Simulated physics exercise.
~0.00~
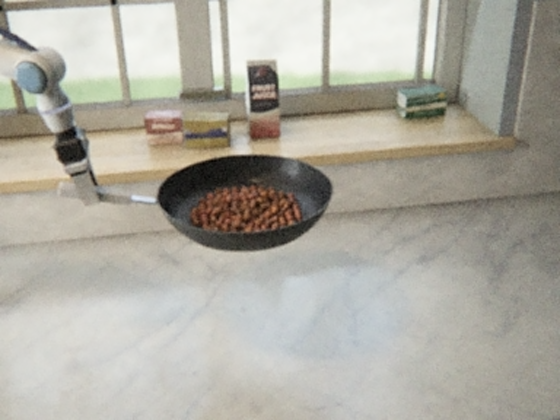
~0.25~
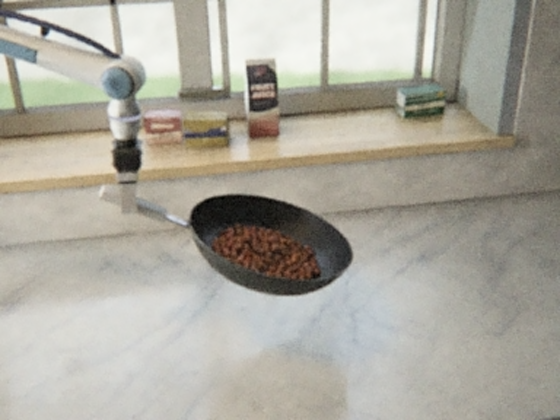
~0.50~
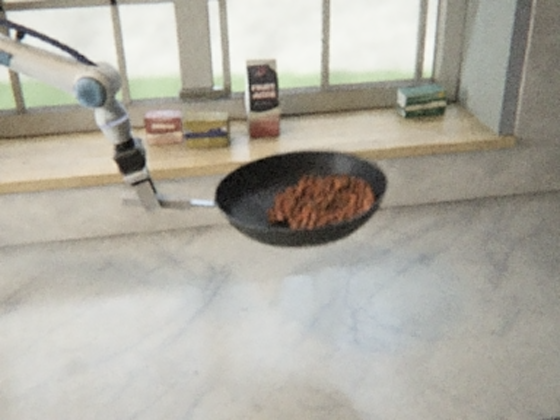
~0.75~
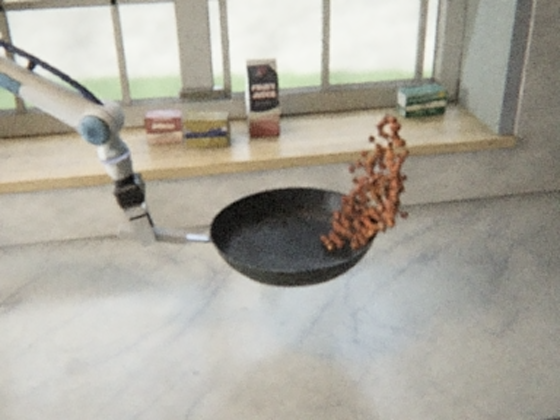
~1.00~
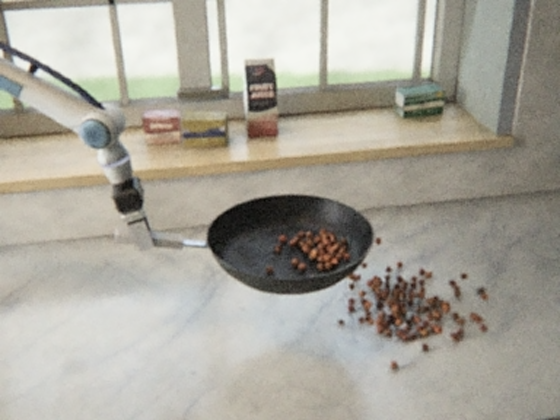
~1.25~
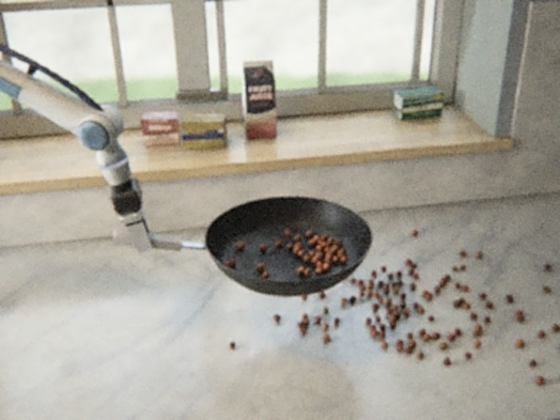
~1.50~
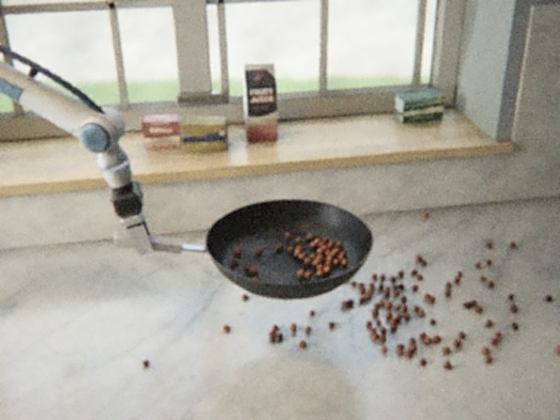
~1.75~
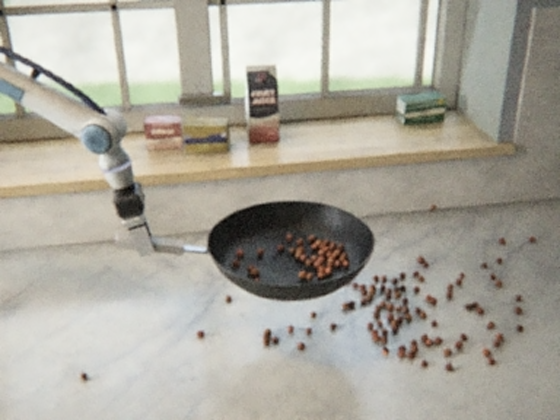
The clip shows a robot arm holding a dark frying pan of hazelnuts before a windowsill, dipping it, then swinging it up and right before lowering it, so the nuts fly off the right side and most end scattered across the pale marbled surface, with some left in the pan.
